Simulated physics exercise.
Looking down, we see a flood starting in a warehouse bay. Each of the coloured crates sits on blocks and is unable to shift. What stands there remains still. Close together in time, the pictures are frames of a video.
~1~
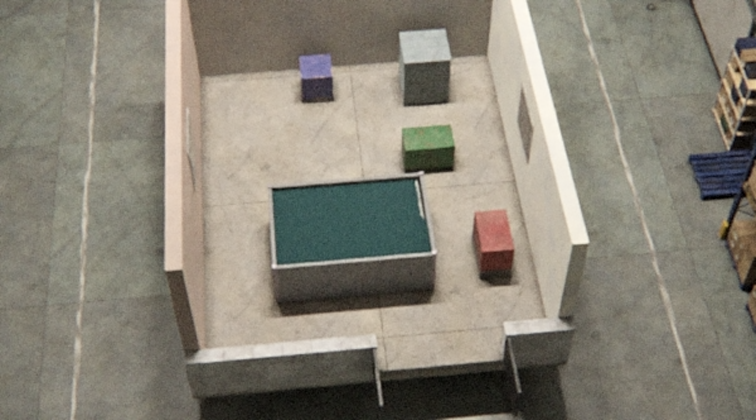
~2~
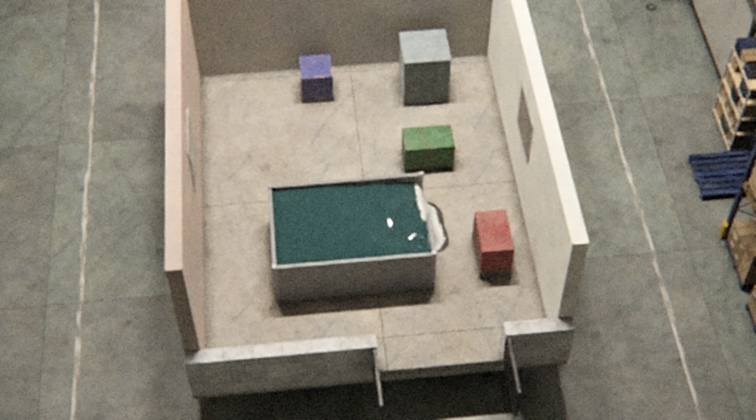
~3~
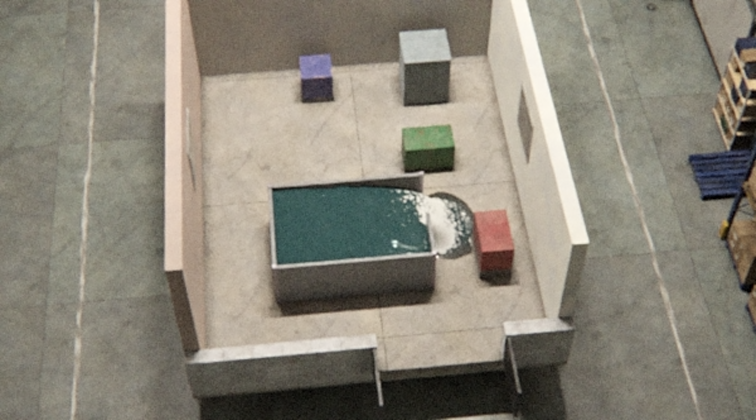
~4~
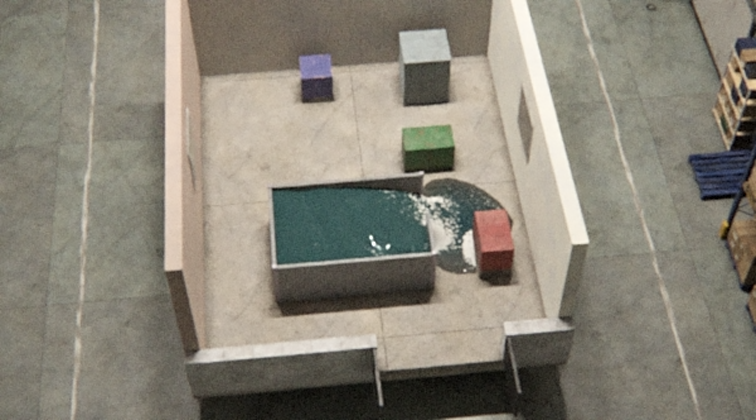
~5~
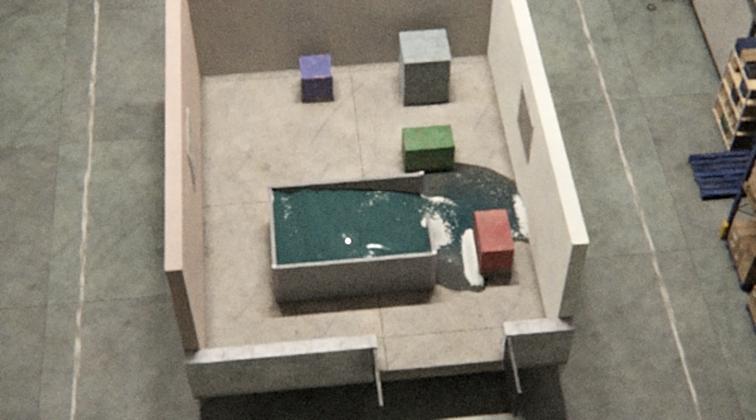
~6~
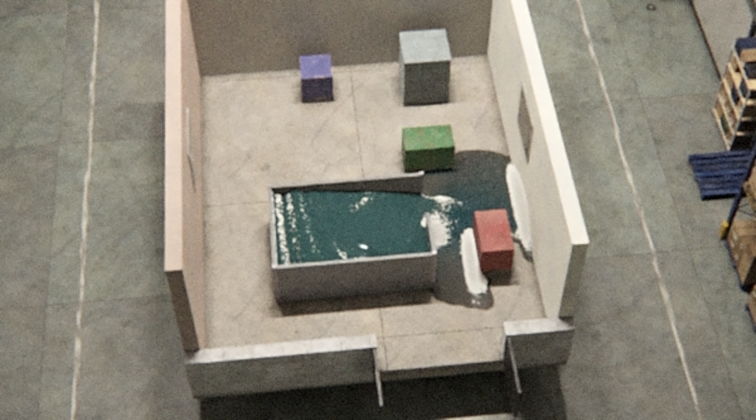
In a warehouse bay seen from high above, pale low walls enclose a concrete floor, and the view stays still. A grey-sided tank of dark green water stands near the middle, with a red crate to its right, a green crate behind it, and purple and grey crates farther back. Water bursts from the tank's right end, foams around the unmoving red crate, and spreads darkly to the right wall while ripples cross the tank.
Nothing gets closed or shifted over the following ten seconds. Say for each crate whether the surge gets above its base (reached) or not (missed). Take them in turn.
Result: The red crate is caught by the water, the green crate is caught by the water, the blue crate is caught by the water.
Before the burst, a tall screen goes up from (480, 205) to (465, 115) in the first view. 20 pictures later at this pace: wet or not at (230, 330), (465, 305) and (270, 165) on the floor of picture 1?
As listed: Dry, wet, flooded.
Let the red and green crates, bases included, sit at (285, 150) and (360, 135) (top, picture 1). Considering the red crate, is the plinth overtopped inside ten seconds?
As far as I can tell, the red crate is not reached.
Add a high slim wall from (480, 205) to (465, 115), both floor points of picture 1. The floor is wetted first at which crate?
That would be the one in red.
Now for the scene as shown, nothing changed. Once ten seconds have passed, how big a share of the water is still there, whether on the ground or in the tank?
Roughly 88 per cent.
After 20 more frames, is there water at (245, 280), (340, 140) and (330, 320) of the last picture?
Point one left clear, point two sodden, point three left clear.
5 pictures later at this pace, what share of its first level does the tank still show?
Around 72 in a hundred, give or take.
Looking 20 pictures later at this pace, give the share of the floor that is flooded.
My guess is around 50 in a hundred.
A moment on, water covers 25 % of the floor; the red crate water round its plinth, the green crate water round its plinth, the blue crate not reached.
Next, water covers 35 % of the floor; the red crate water round its plinth, the green crate water round its plinth, the blue crate not reached.
Then, water covers 50 % of the floor; the red crate water round its plinth, the green crate water round its plinth, the blue crate water round its plinth.
Later, water covers 95 % of the floor; the red crate water round its plinth, the green crate water round its plinth, the blue crate water round its plinth.
In the end, water covers 100 % of the floor; the red crate was topped, the green crate was topped, the blue crate was topped.
